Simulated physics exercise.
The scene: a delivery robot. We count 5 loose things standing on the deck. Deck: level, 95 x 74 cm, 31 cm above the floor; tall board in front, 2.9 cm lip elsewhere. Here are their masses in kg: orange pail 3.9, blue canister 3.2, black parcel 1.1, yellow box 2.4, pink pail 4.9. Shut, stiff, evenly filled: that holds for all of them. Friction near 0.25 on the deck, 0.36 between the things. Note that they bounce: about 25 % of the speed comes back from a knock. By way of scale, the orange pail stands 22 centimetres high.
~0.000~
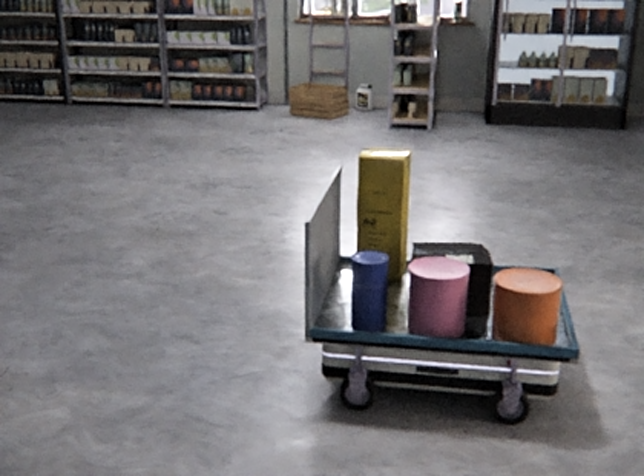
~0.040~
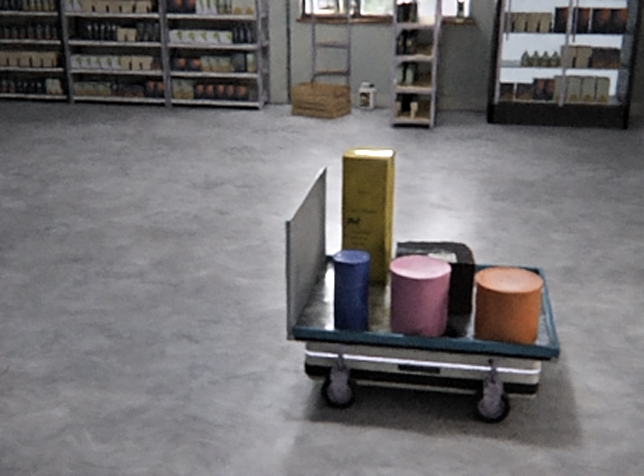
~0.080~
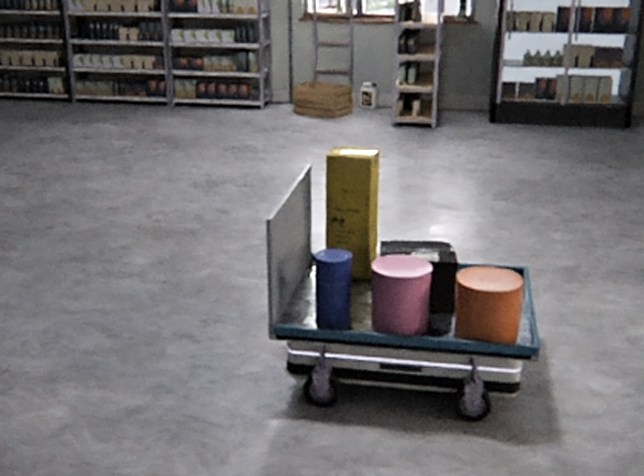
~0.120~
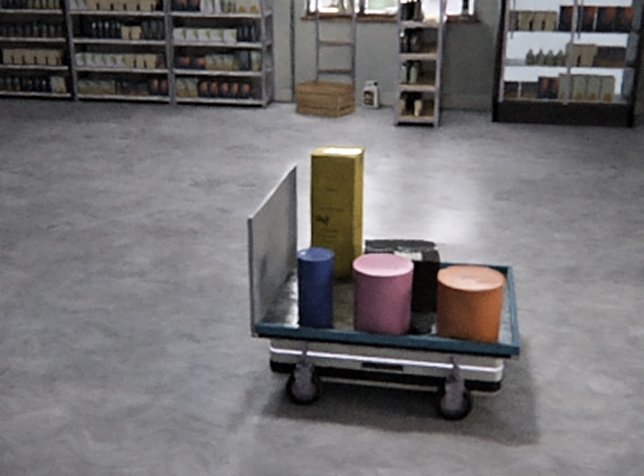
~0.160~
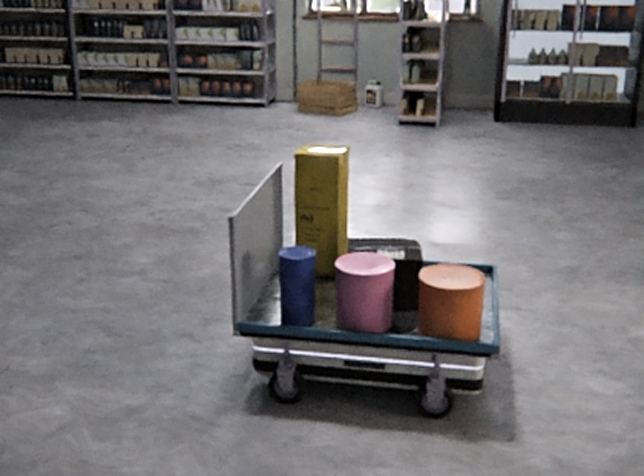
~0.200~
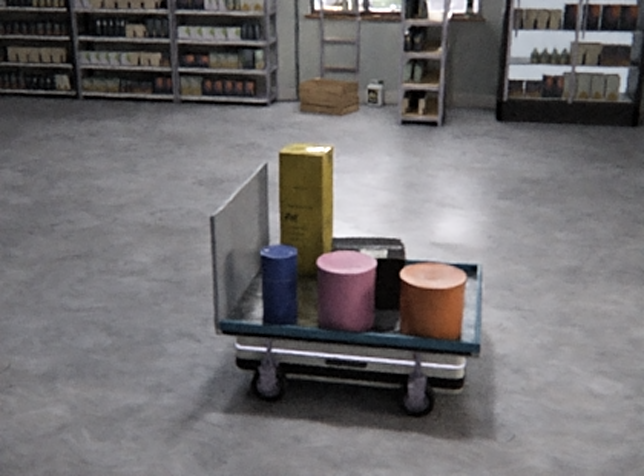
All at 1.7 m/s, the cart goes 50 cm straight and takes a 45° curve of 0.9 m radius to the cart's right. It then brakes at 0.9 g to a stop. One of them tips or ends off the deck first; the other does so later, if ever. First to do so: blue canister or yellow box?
The first.
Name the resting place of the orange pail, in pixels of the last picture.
You'll see it about at (123, 217) in the last picture.
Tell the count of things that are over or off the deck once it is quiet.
Count: 1.
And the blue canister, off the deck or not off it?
Blue canister: Goes out of bounds.
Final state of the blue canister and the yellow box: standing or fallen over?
Here's how it ends: The blue canister comes down, and the yellow box never goes down.
After 0.70 s, 119 cm covered, turned 34°; blue canister now off the deck; yellow box slid 32 cm near (153, 187); black parcel slid 6 cm.
After 1.00 s, 164 cm covered, turned 45°; yellow box slid 42 cm near (113, 164); black parcel slid 6 cm; pink pail slid 5 cm.
At rest (1.7 s), off the deck, blue canister; not toppled but over 10 cm from the start, orange pail, black parcel, yellow box and pink pail. Seen from the same camera at the end, blue canister near (20, 259), yellow box near (118, 160). Blue canister went at 0.62 s; yellow box was never lost.
